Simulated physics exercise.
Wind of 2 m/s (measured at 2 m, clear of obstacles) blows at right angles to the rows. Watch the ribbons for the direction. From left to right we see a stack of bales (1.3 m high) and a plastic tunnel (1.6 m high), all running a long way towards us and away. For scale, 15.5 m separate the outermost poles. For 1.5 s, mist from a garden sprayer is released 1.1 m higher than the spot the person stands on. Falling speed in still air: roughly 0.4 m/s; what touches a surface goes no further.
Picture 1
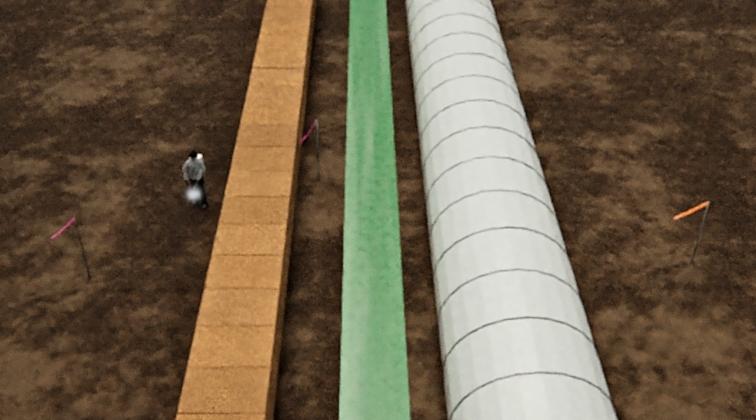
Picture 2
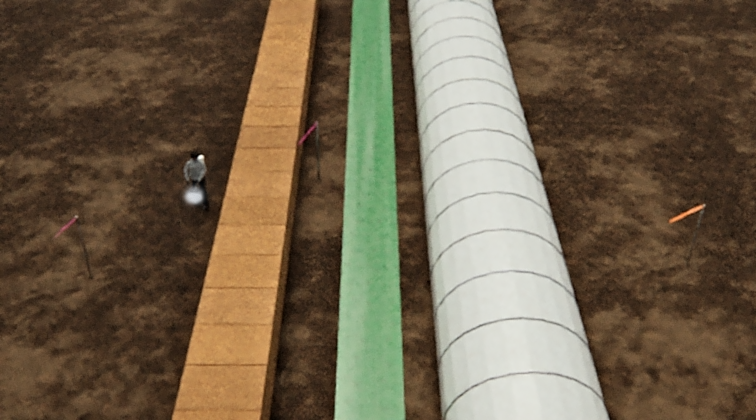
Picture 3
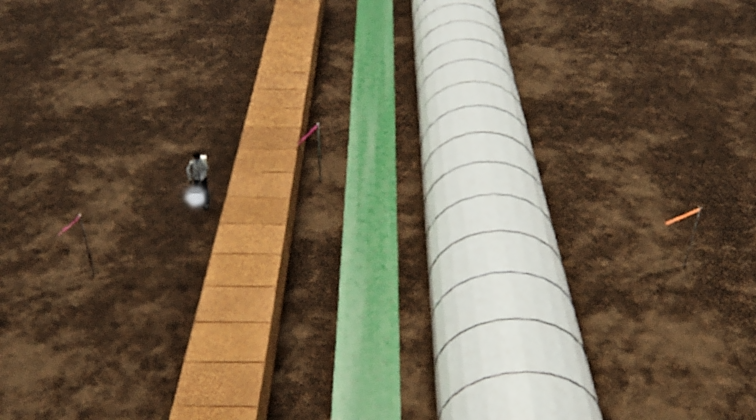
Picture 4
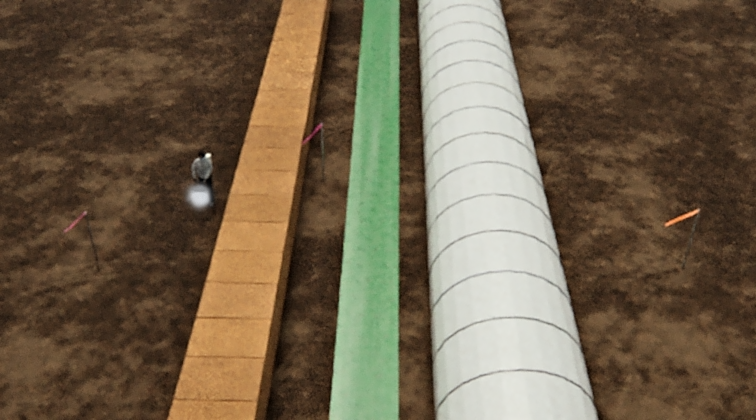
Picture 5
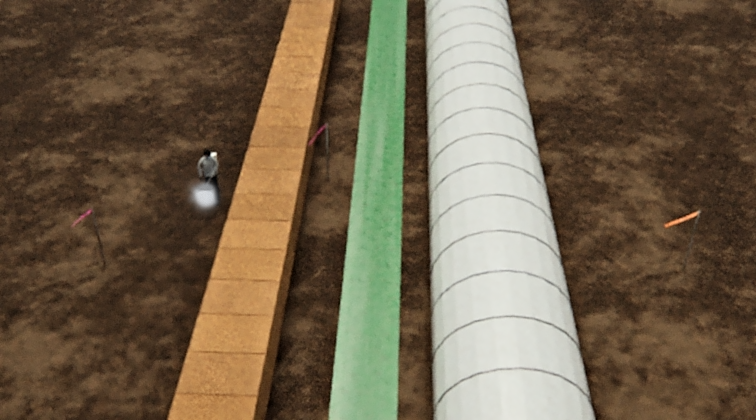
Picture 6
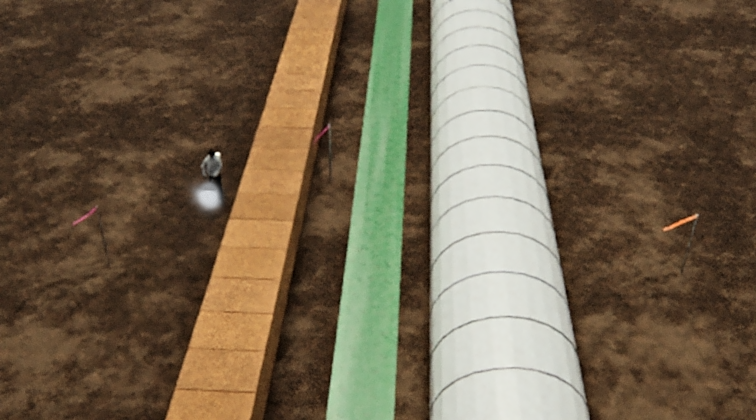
On a bare brown field, a person stood left of a long stack of bales, a green strip and a pale plastic tunnel, releasing a small white mist while ribbons blew to the left.
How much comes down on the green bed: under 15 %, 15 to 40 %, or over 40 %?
The share landing there is less than 15 %.
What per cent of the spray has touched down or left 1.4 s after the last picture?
Near 5 %.
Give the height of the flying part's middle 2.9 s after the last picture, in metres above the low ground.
Roughly 0.4 m up.
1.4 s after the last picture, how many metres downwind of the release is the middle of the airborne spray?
Roughly 0.0 m.
Then, 1.4 s after the last picture, 94 % is in the air or yet to come; 0 % lies on the green bed; the middle of what still flies is 0.6 m above the low ground, near (210, 204).
Then, 2.9 s after the last picture, 52 % is in the air or yet to come; 0 % lies on the green bed; the middle of what still flies is 0.3 m above the low ground, near (214, 211).
Then, 6.9 s after the last picture, 3 % is in the air or yet to come; 0 % lies on the green bed.
Then, 18.9 s after the last picture, 0 % is in the air or yet to come; 0 % lies on the green bed.
Then, 43.9 s after the last picture, 0 % is in the air or yet to come; 0 % lies on the green bed.
